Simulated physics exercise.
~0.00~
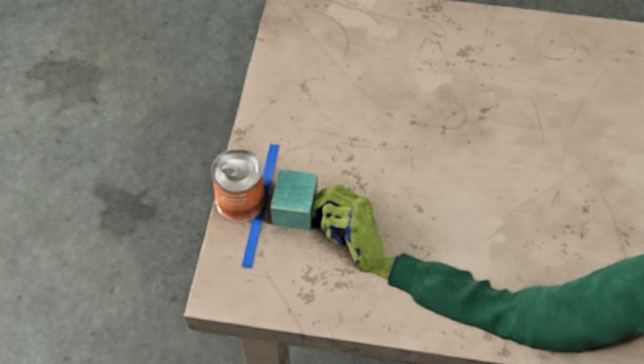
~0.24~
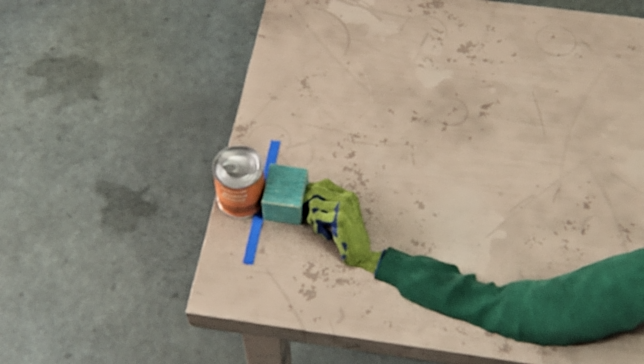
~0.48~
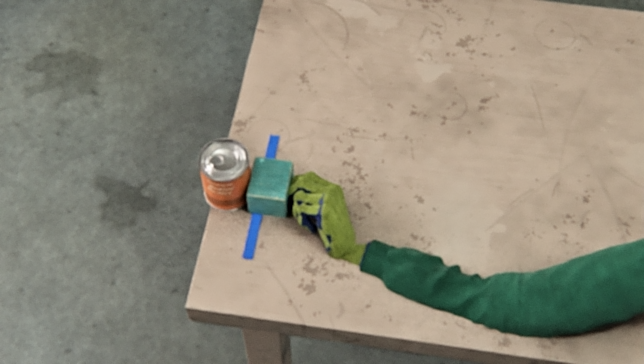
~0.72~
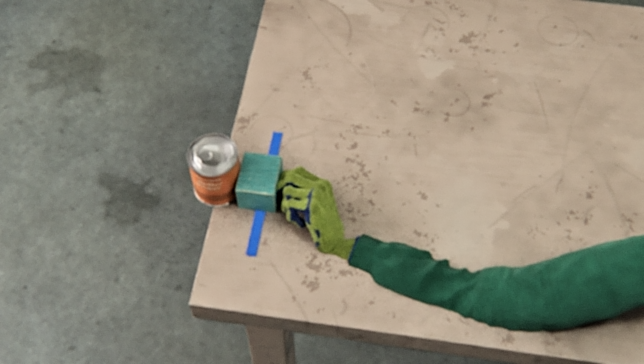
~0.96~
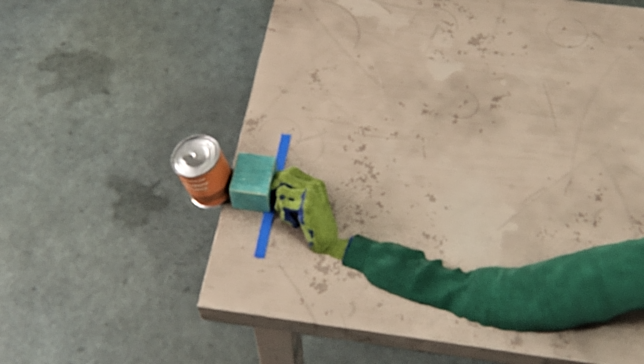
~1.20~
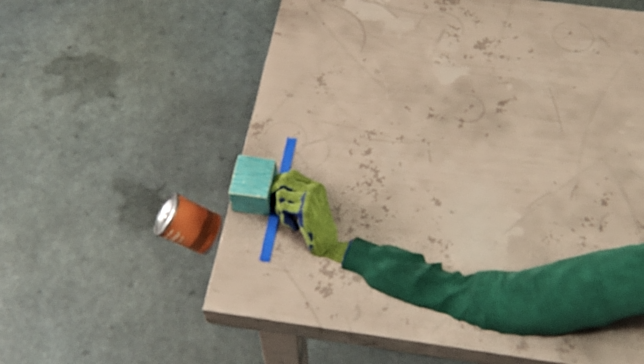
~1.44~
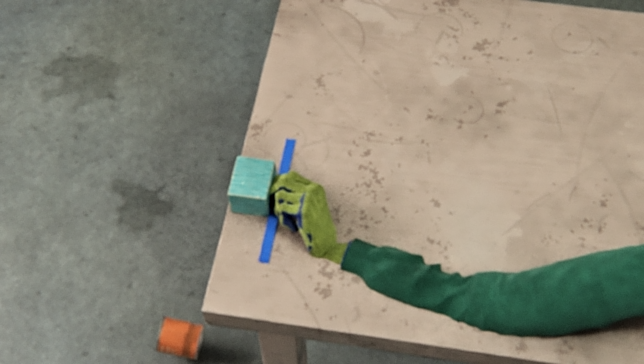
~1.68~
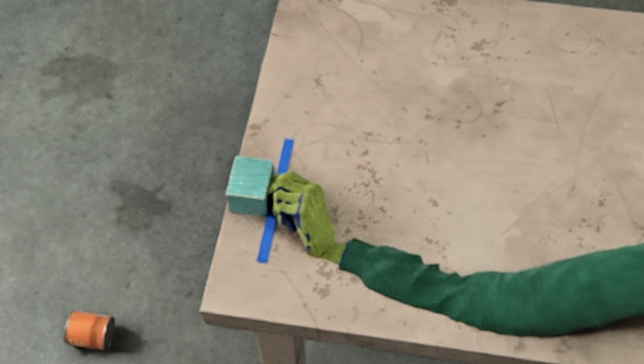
In this clip, a green-gloved hand pushes a turquoise block left across a blue tape mark on a table, nudging an orange can toward the edge until it tips and falls off, ending up lying on the floor while the block stays on the table.
